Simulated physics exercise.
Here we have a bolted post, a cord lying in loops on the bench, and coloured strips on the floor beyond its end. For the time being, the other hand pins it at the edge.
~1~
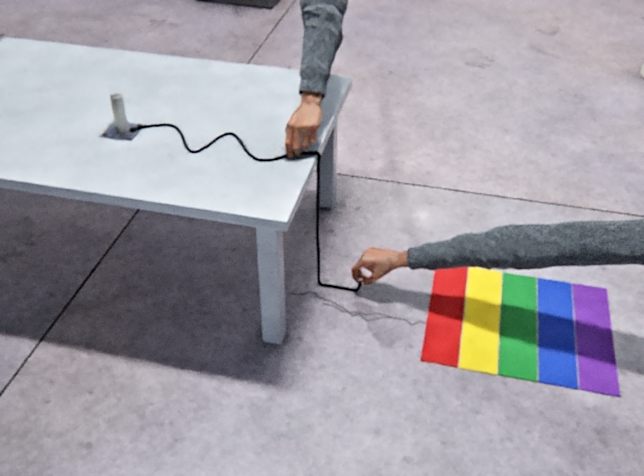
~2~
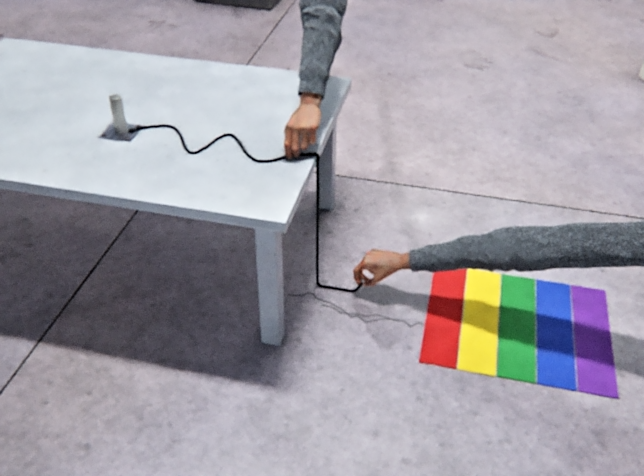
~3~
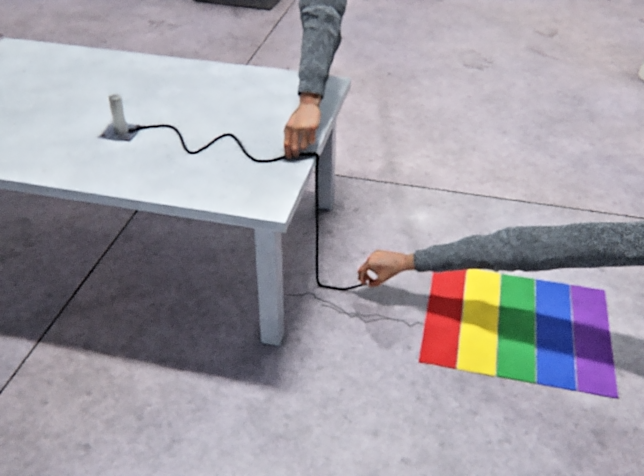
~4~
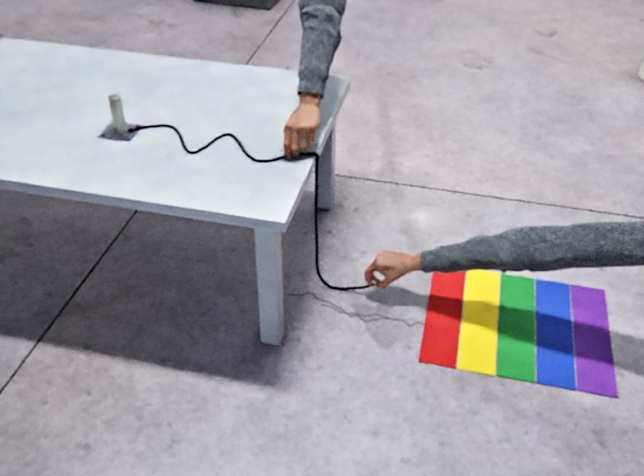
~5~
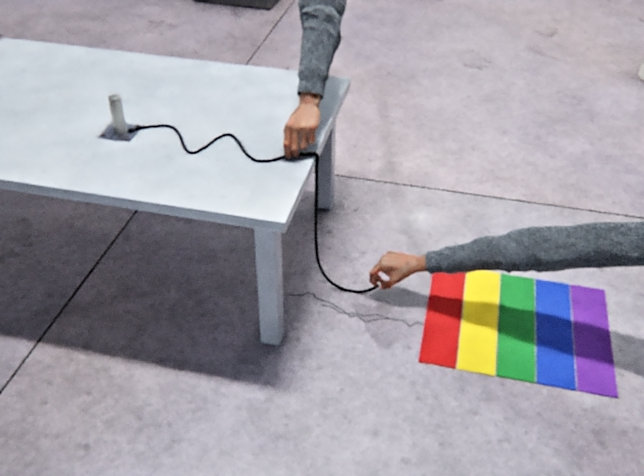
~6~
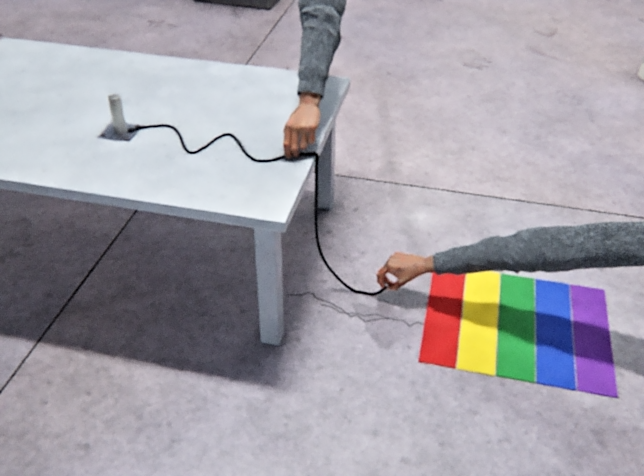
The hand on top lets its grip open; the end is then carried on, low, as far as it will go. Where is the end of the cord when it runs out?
Above the blue strip.
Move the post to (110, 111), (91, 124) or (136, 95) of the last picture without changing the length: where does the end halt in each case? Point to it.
(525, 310), (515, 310) and (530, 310).
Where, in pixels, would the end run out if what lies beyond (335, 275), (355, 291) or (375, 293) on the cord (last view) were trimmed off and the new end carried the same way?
Respectively (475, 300), (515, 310) and (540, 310).
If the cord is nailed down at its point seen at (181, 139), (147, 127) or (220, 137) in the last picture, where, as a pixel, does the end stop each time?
Approximately (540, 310), (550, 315) and (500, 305) respectively.
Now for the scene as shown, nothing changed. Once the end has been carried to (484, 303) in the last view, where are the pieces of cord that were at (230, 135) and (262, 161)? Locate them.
Point one: (278, 150); point two: (321, 181).
A little later, end near (484, 303); over yellow.
Next, end near (531, 310); over green.
When it is tight, end near (561, 315); over blue. The blue one.
